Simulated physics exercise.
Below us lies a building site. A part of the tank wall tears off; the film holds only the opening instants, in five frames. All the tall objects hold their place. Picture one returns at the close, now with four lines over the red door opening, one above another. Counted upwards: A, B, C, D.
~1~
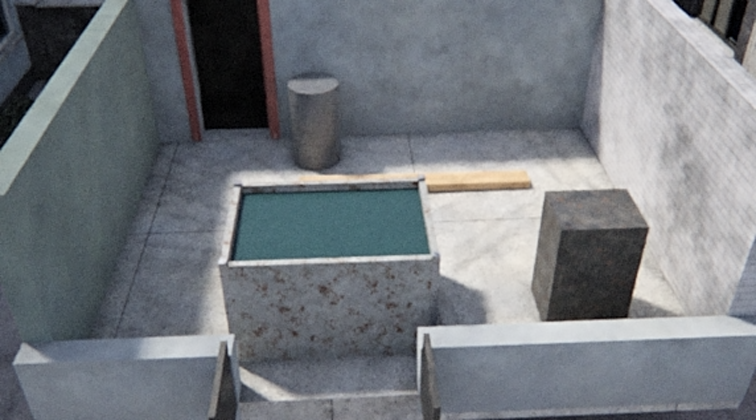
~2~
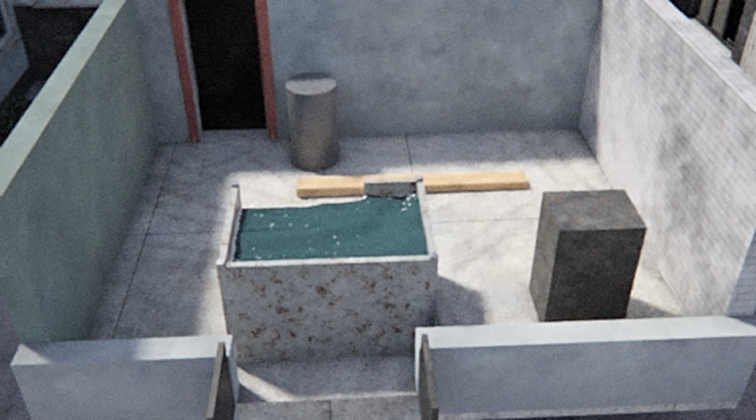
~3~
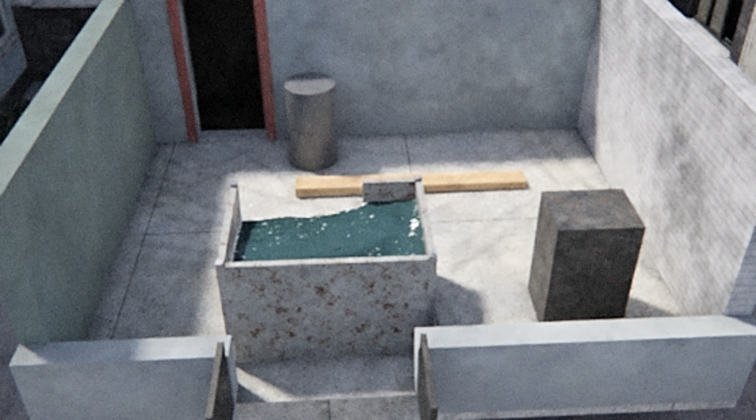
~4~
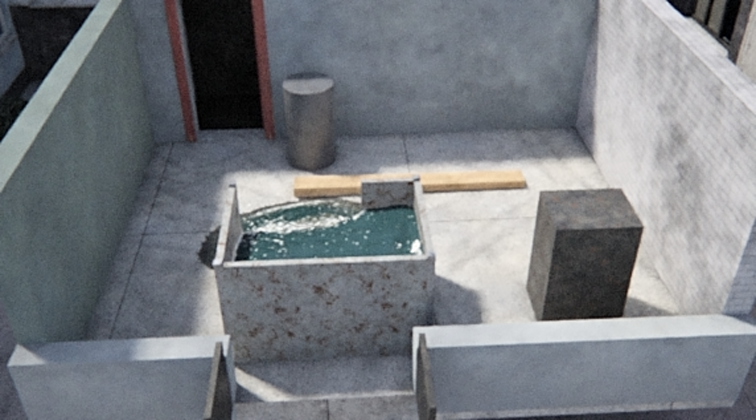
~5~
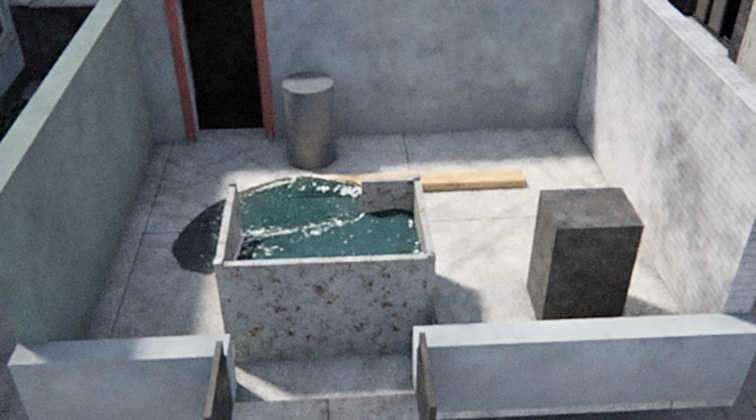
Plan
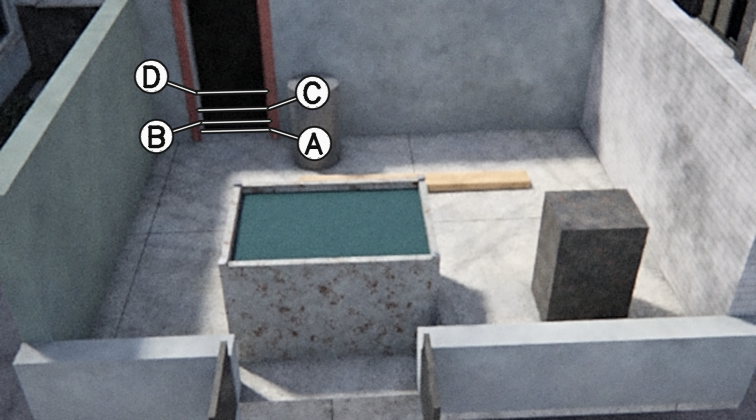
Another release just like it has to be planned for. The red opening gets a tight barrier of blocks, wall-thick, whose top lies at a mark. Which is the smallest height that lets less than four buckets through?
The answer is line C.
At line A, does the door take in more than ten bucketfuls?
Yes, it does.
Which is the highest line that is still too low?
Here it is line B.
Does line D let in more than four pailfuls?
No, that is safe.
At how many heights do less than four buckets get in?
Two of them.
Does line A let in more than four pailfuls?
Yes.
On the marked copy, A at (236, 130); B at (235, 121); C at (233, 109); D at (231, 92); from the bottom up A, B, C, D.
For line A, dozens of bucketfuls pour in.
For line B, about 12 bucketfuls get in.
For line C, a bucket or two gets in.
For line D, nothing gets over.
